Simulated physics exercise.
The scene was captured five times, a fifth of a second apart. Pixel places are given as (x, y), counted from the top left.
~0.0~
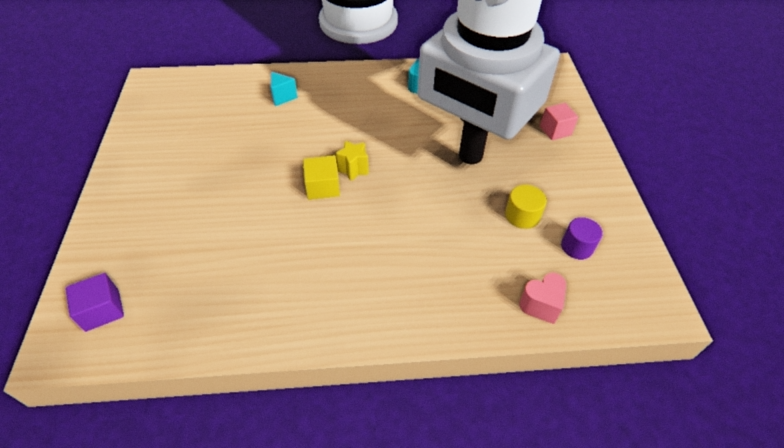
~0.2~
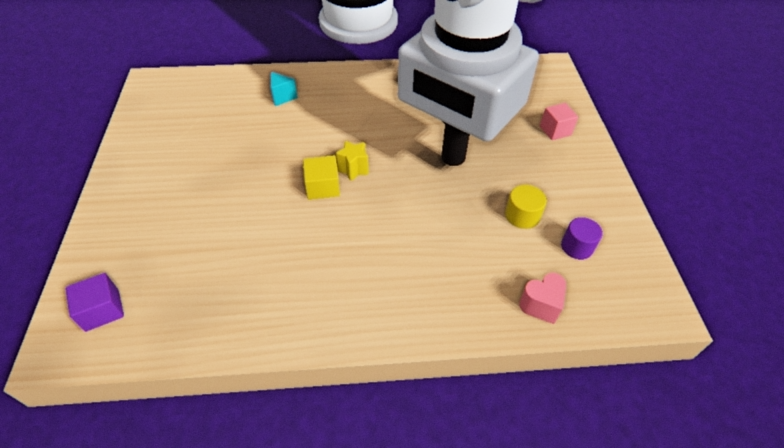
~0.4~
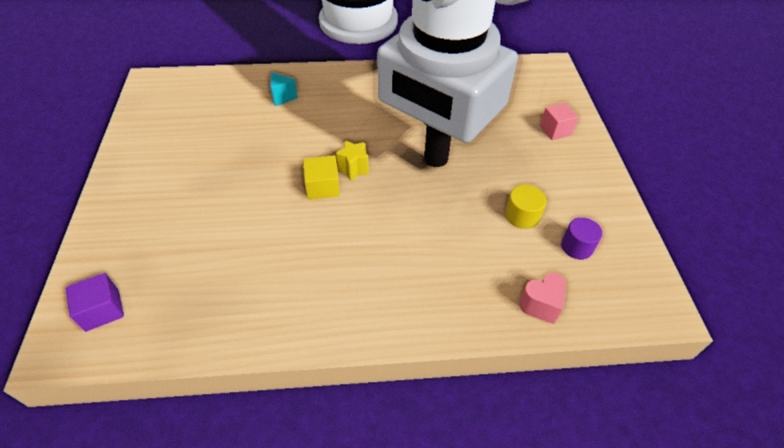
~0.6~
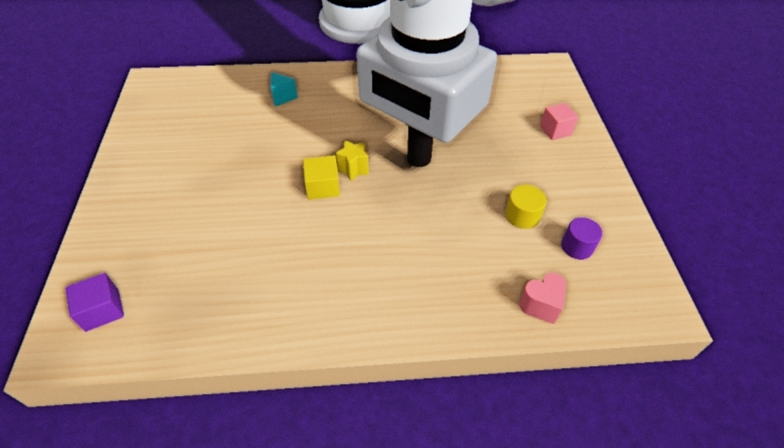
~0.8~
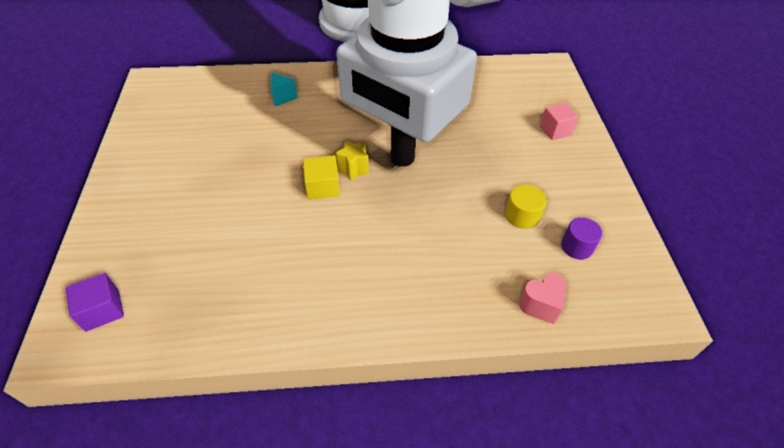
On a wooden board, a robot arm slides its black bar left toward unmoving yellow blocks.
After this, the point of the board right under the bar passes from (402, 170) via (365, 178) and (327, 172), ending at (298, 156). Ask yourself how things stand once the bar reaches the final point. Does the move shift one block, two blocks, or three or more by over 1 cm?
Total moved: Two.
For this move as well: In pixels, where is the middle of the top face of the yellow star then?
It is at (306, 123).
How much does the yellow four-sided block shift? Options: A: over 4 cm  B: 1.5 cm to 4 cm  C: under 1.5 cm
B.
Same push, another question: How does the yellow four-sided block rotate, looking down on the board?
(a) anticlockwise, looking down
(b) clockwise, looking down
(a)
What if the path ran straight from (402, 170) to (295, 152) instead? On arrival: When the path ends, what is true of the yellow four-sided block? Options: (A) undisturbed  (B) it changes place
B.
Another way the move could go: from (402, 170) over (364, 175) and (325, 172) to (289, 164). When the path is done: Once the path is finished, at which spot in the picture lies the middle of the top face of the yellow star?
In the picture, that point is around (299, 131).
What follows on the original path. One third of the way, bar (363, 166); yellow four-sided block (316, 168), turned 15° anticlockwise; yellow star (340, 148), turned 25° clockwise.
Two thirds of the way, bar (324, 160); yellow four-sided block (302, 169), turned 45° anticlockwise; yellow star (318, 137), turned 85° clockwise.
At the end, bar (296, 145); yellow four-sided block (300, 169), turned 50° anticlockwise; yellow star (306, 123), turned 125° clockwise.
